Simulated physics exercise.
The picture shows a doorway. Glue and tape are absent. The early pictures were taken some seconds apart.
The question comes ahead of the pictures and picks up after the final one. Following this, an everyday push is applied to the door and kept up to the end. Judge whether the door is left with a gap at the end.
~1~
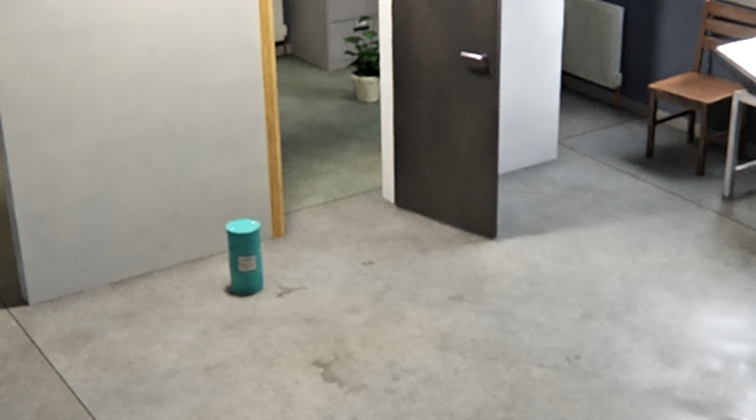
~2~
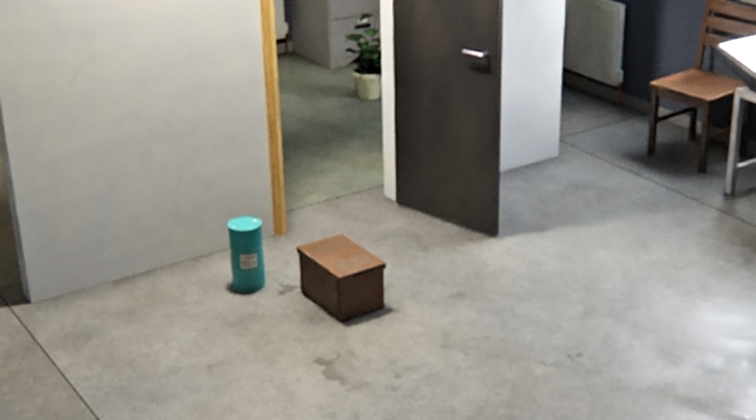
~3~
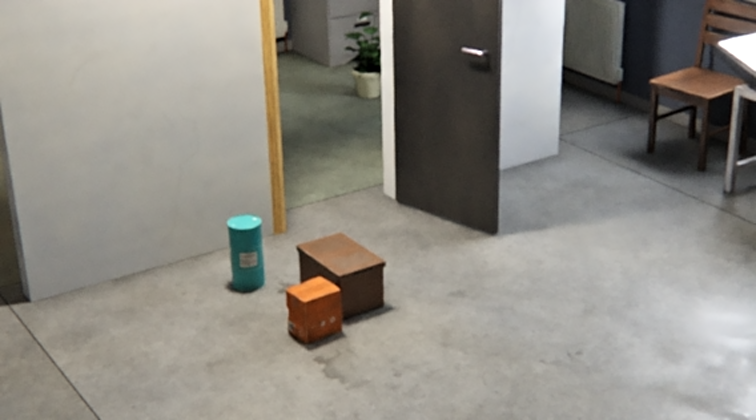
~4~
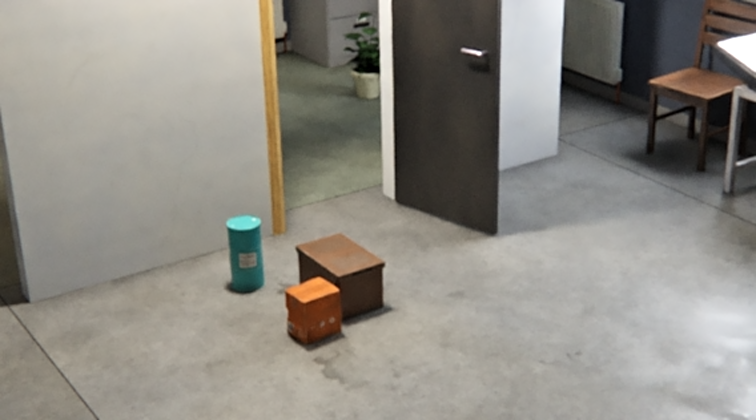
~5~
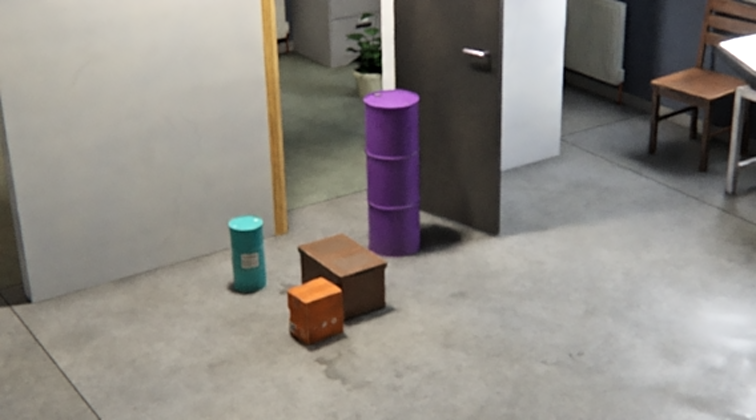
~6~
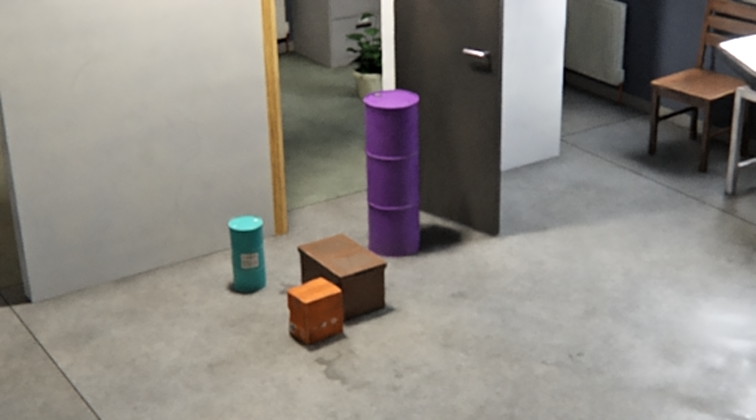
A gap remains.
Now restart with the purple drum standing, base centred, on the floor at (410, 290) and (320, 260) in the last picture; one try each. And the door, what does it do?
1: Swings home; 2: Swings home.
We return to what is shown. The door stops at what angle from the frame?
Near 70° open.
Then, 0.30 s on from there, door 98° open.
Then, 0.50 s on from there, door 87° open.
Then, 0.70 s on from there, door 73° open.
Then, 0.80 s on from there, door 69° open.
In the end, door 69° open; all 4 unmoved. At the end, from the last picture's camera, purple drum near (391, 175).
